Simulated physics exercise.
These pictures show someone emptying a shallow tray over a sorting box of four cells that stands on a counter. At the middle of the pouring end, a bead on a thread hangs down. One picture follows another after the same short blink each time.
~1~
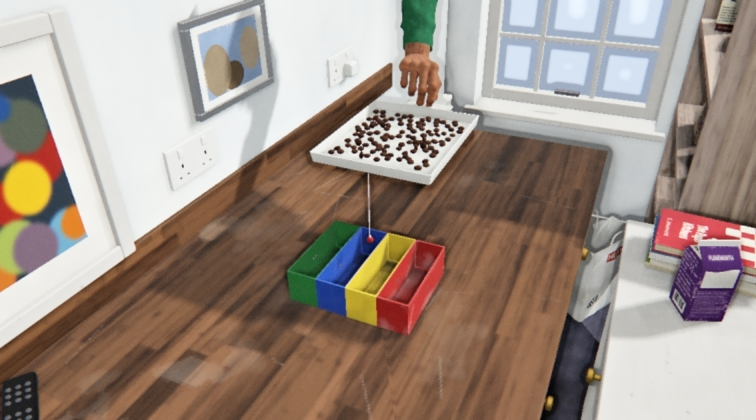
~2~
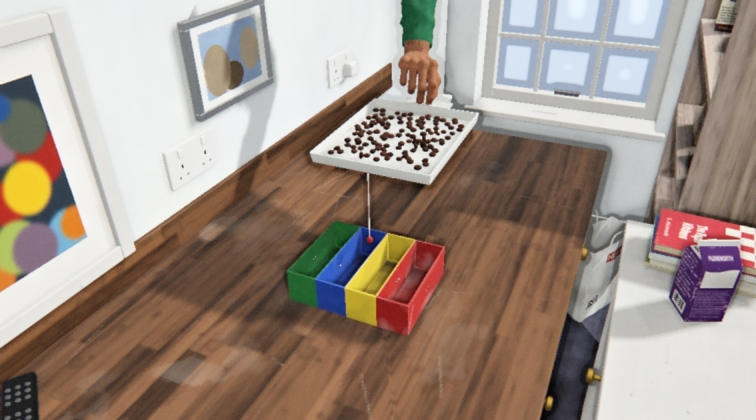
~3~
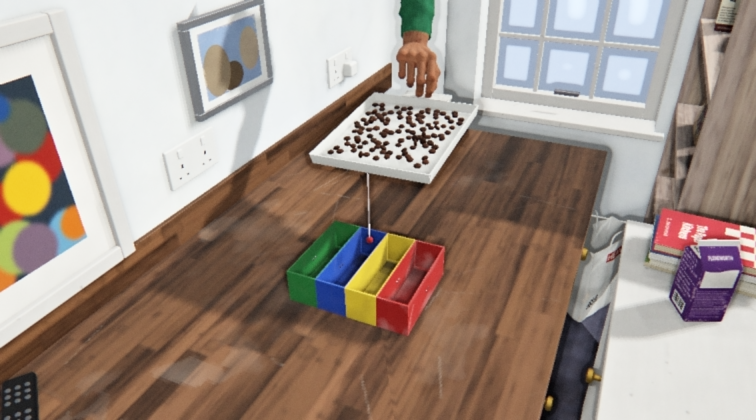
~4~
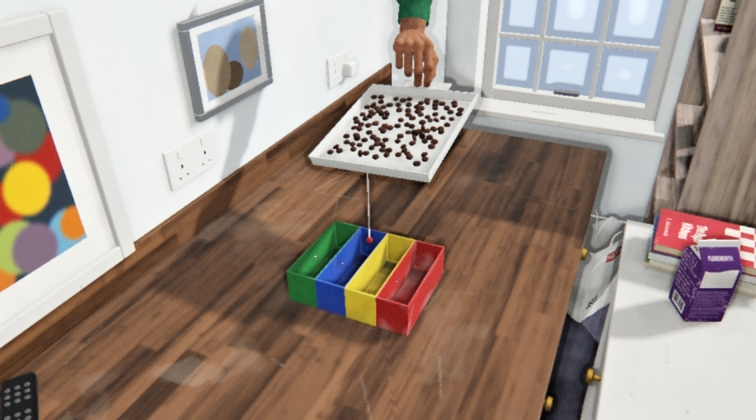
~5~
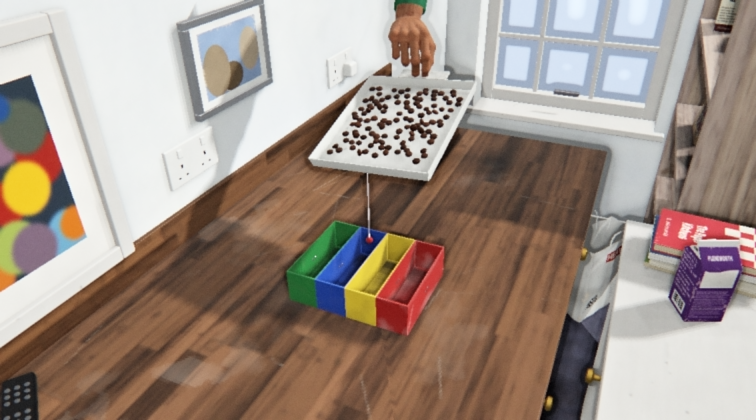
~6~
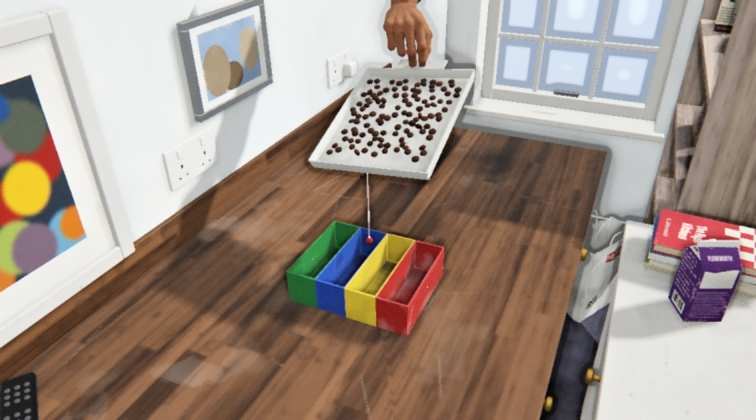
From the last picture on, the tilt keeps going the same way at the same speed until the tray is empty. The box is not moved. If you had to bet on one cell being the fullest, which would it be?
I would bet on the green cell.
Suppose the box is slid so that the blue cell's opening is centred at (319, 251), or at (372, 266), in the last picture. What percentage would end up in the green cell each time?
Roughly 20 % and 30 %.
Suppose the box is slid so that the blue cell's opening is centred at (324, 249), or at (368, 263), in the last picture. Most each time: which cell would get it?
First try: The blue cell. Second try: The green cell.
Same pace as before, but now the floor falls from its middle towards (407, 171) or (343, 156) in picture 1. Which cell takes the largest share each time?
The first time it's the red cell, the second time it's the green cell.
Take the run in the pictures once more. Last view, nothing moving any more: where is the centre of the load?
At about (322, 276), give or take.
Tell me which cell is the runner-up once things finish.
Second place goes to blue.
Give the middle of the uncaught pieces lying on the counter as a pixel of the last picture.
Roughly at (267, 274).
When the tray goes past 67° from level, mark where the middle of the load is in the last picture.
Centre estimate: (338, 161).
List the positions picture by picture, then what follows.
In the first picture, corners of the pouring end at (313, 151) and (430, 174), level; middle of the load at (399, 136), flat chocolate drops; bead on its thread at (370, 240); green cell at (303, 286); blue cell at (331, 295); yellow cell at (361, 304); red cell at (392, 313).
In the second picture, corners of the pouring end at (313, 152) and (429, 174), level; middle of the load at (399, 135).
In the third picture, corners of the pouring end at (312, 153) and (429, 174), tipped barely, lowest at the left corner; middle of the load at (398, 131).
In the fourth picture, corners of the pouring end at (311, 155) and (428, 173), tipped a little, lowest at the left corner; middle of the load at (398, 126).
In the fifth picture, corners of the pouring end at (311, 157) and (427, 172), tipped clearly, lowest at the left corner; middle of the load at (396, 120).
In the sixth picture, corners of the pouring end at (311, 159) and (426, 171), tipped clearly, lowest at the left corner; middle of the load at (395, 115); green cell at (302, 287); blue cell at (331, 295); yellow cell at (361, 304); red cell at (392, 314).
Soon, tray tipped steeply; most on the tray; about a quarter falling or outside the box.
A while on, tray tipped past a quarter turn; a small part on the tray; about a third in the green cell; a small part in the blue cell; a stray few in the yellow cell; about a third falling or outside the box.
Towards the end, tray tipped past a quarter turn; about half in the green cell; a small part in the blue cell; a small part in the yellow cell; a stray few in the red cell; about a quarter falling or outside the box.
Finally, tray tipped past a quarter turn; about half in the green cell; a small part in the blue cell; a small part in the yellow cell; a stray few in the red cell; about a quarter outside the box.
